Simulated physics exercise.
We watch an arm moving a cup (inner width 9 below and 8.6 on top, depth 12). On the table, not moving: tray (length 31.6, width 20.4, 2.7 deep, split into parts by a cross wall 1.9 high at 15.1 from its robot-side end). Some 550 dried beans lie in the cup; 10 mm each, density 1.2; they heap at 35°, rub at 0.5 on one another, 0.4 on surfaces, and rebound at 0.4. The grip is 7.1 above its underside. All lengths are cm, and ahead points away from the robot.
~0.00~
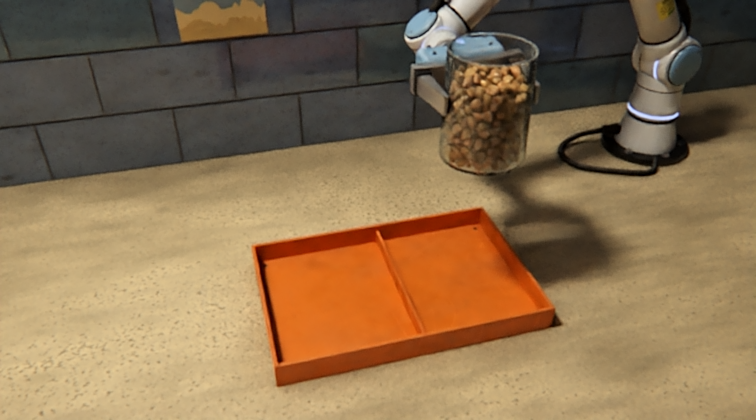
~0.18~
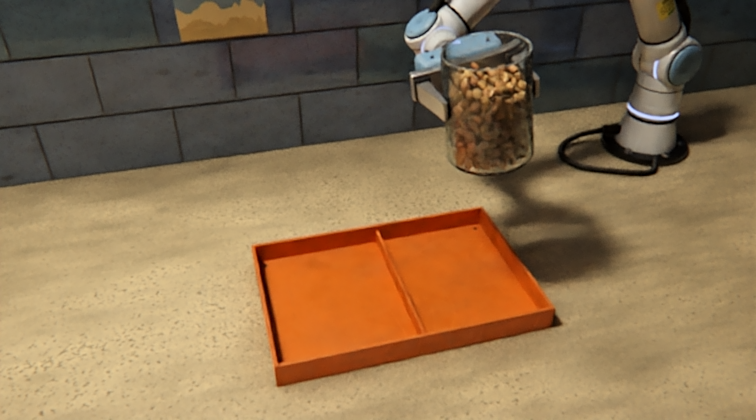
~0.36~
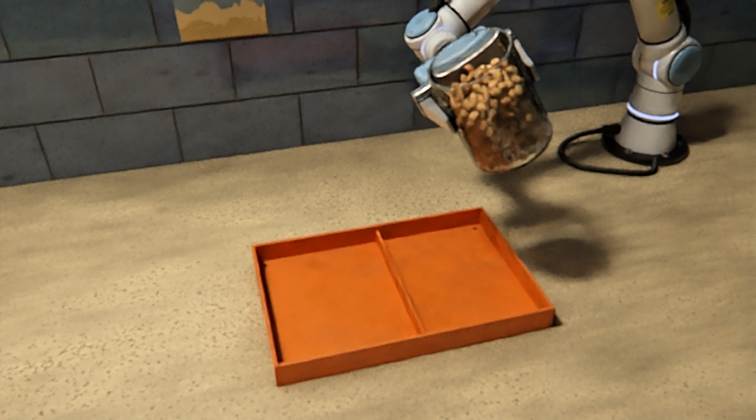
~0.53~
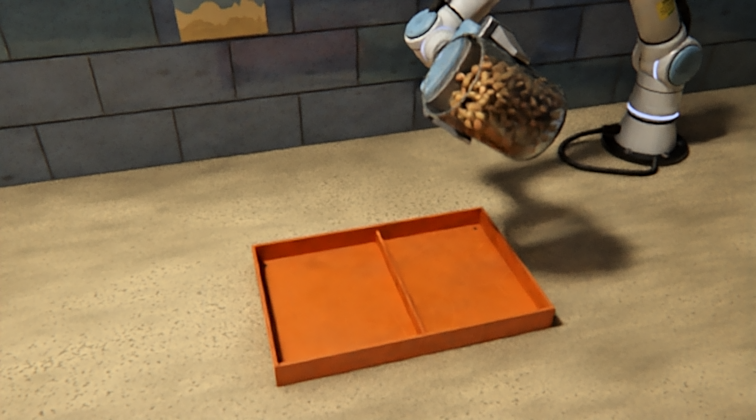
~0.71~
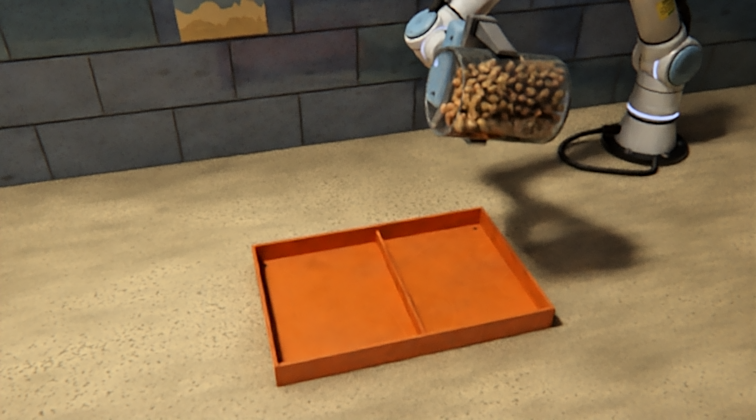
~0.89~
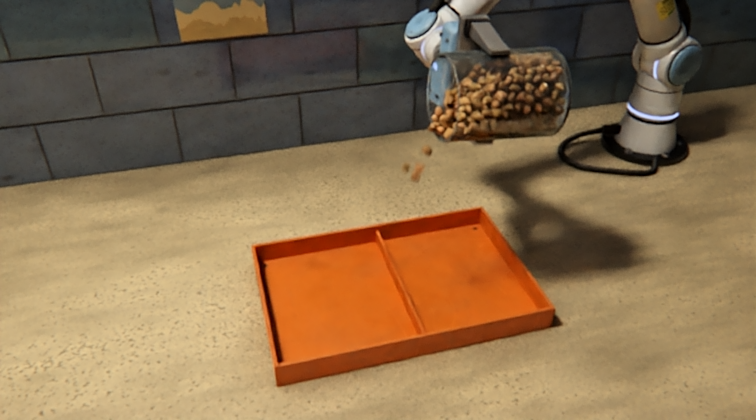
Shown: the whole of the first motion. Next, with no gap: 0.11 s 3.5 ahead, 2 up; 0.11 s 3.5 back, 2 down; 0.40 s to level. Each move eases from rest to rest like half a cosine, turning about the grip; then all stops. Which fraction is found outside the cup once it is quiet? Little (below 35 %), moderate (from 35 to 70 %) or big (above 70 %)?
A moderate share, from 35 to 70 %, ends outside the cup.
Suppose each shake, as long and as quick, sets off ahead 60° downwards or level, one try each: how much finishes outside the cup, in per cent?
Some 5 and 35 per cent.
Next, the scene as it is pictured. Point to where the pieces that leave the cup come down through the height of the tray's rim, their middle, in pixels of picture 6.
Around (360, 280).
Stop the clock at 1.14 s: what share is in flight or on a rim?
About 31 per cent.
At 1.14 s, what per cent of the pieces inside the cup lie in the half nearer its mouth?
Roughly 80 per cent.
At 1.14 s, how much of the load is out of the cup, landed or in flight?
About 30 per cent by then.
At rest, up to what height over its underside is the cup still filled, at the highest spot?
Roughly 7.0 cm.
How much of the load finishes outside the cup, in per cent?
About 50 per cent.
By 1.14 s, tilted 85° forward, highest piece 28 above the table; 374 in the cup, 5 in the far-side part, 168 in flight or on a rim.
By 1.39 s, tilted 19° forward, highest piece 29 above the table; 282 in the cup, 241 in the far-side part, 12 in the robot-side part, 12 in flight or on a rim.
By 1.71 s, level, highest piece 25 above the table; 282 in the cup, 252 in the far-side part, 13 in the robot-side part.
By 2.76 s, level, highest piece 25 above the table; 282 in the cup, 252 in the far-side part, 13 in the robot-side part.
Final count, 282 in the cup, 252 in the far-side part, 13 in the robot-side part. That is 48 % outside the cup.
